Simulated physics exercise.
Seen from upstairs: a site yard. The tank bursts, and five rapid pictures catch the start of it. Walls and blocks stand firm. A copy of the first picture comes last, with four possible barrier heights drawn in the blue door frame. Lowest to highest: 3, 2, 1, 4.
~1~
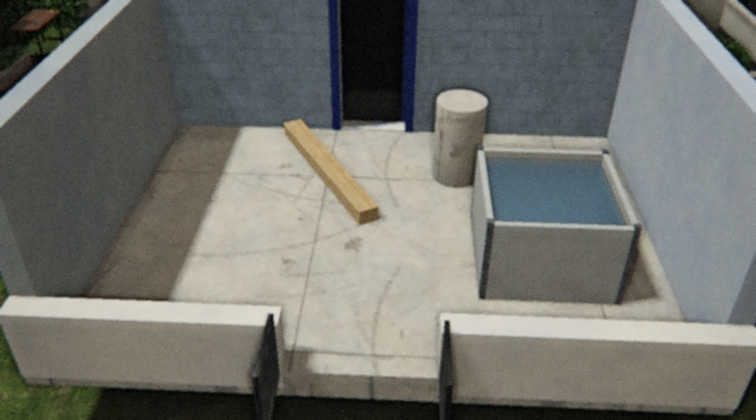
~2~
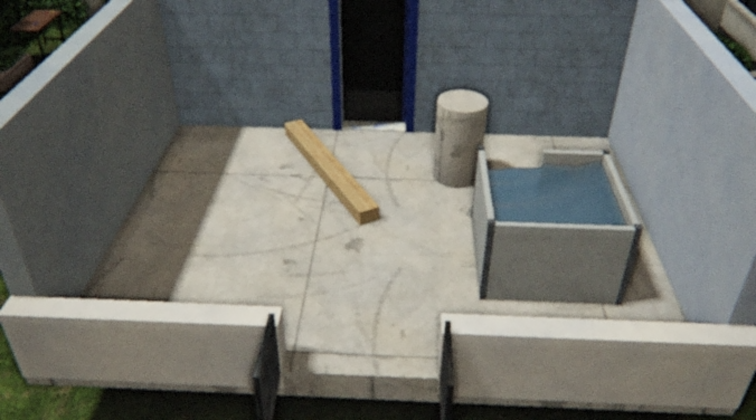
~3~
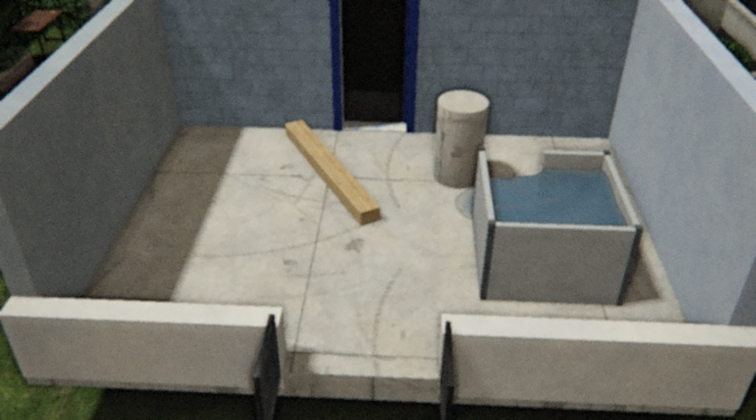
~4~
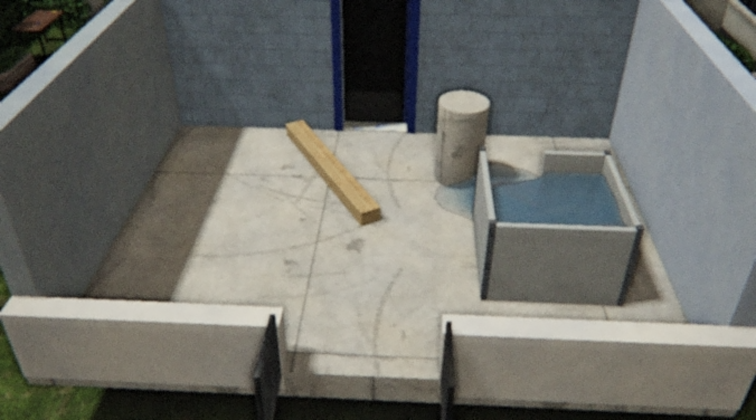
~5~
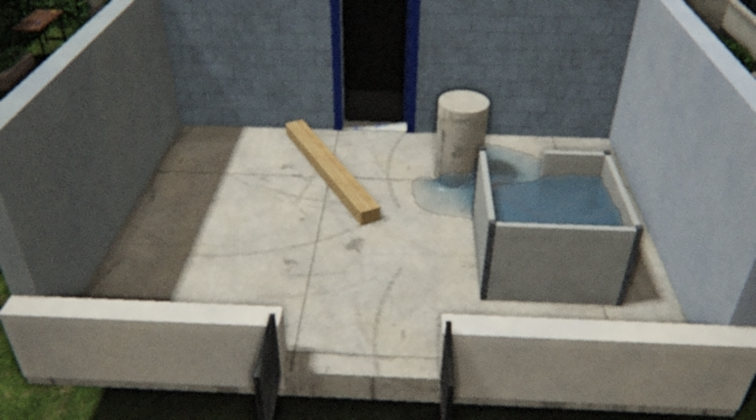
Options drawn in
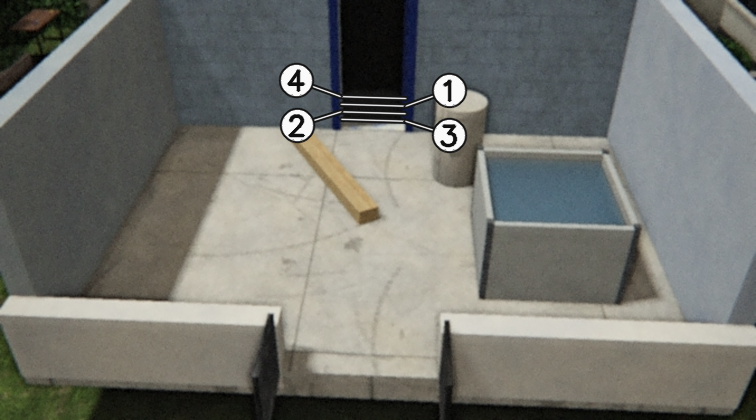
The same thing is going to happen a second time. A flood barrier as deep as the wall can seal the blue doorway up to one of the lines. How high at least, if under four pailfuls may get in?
Go for 3.
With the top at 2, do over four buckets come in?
No, that is safe.
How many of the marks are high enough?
All of the four.
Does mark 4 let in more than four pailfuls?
No.
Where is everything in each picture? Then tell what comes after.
The first frame shows water in the tank at rest, its middle at (551, 192); foot of the blue doorway at (373, 131); open gate at (361, 306).
In the second frame, water covers 1 % of the ground, its front hidden from here.
The third frame shows front seen at (466, 207), 3 % of the ground wet.
The fourth frame shows front seen at (451, 189), 5 % of the ground wet.
The fifth frame shows front seen at (502, 150), 9 % of the ground wet.
On the marked copy, 1 at (373, 105); 2 at (373, 112); 3 at (373, 120); 4 at (373, 97); from the bottom up 3, 2, 1, 4.
For mark 1, nothing gets over.
For mark 2, nothing gets over.
For mark 3, a splash gets over, under a bucket.
For mark 4, nothing gets over.
